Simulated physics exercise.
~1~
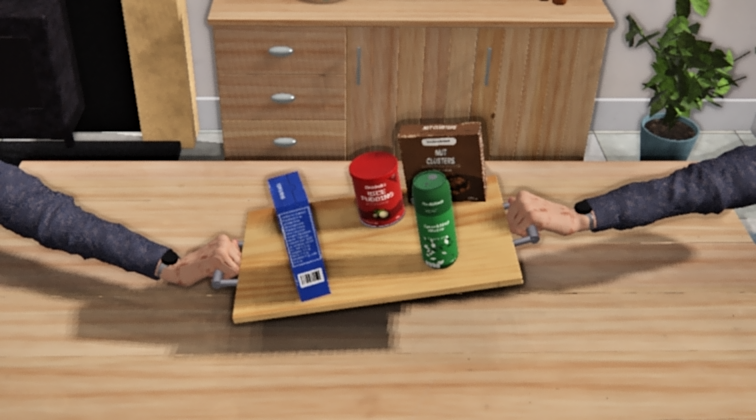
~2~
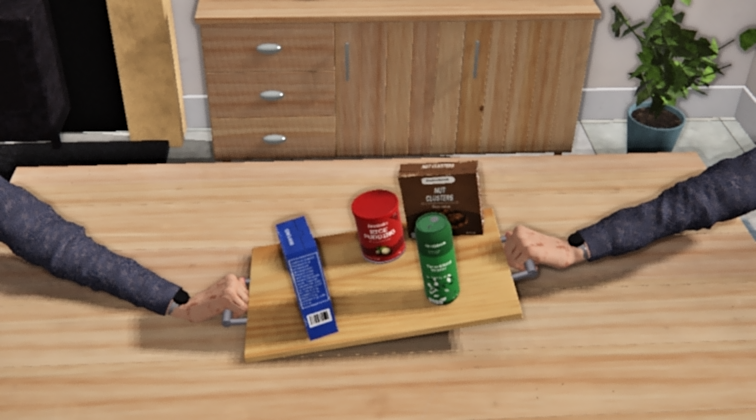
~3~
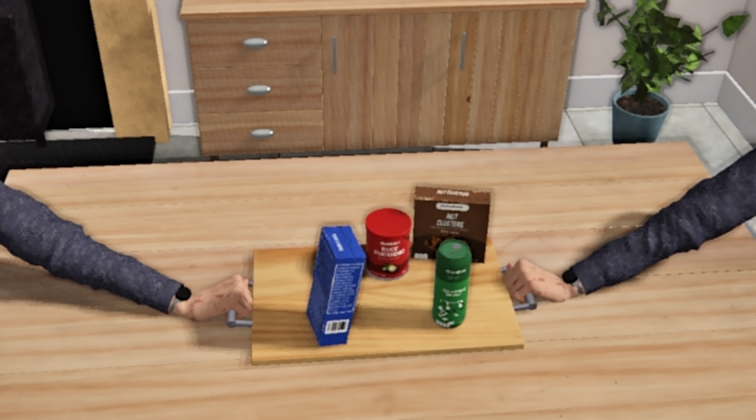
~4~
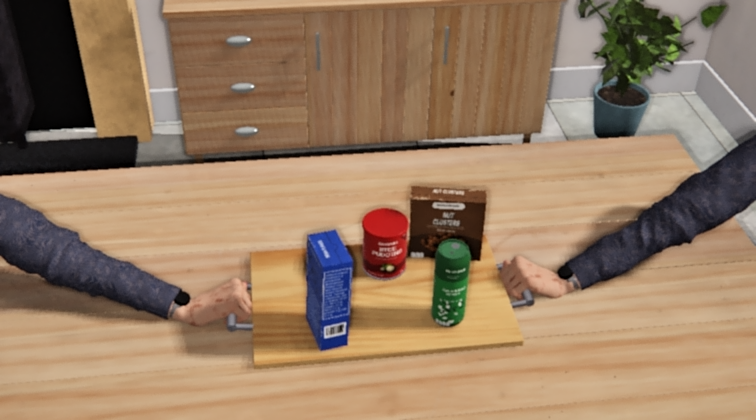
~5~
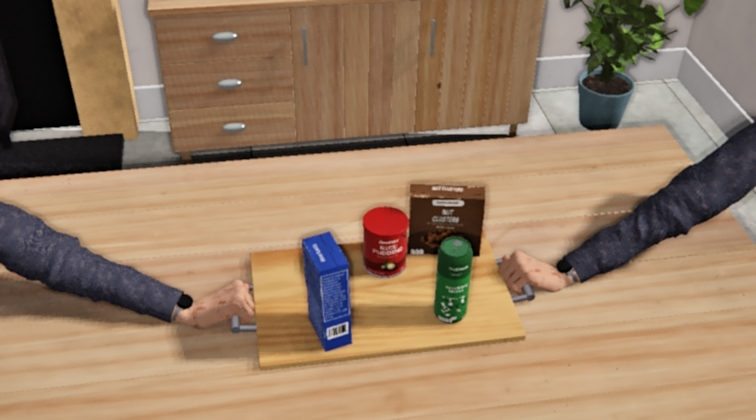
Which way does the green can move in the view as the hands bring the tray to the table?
The green can moves down in the view, along with the tray it stands on.
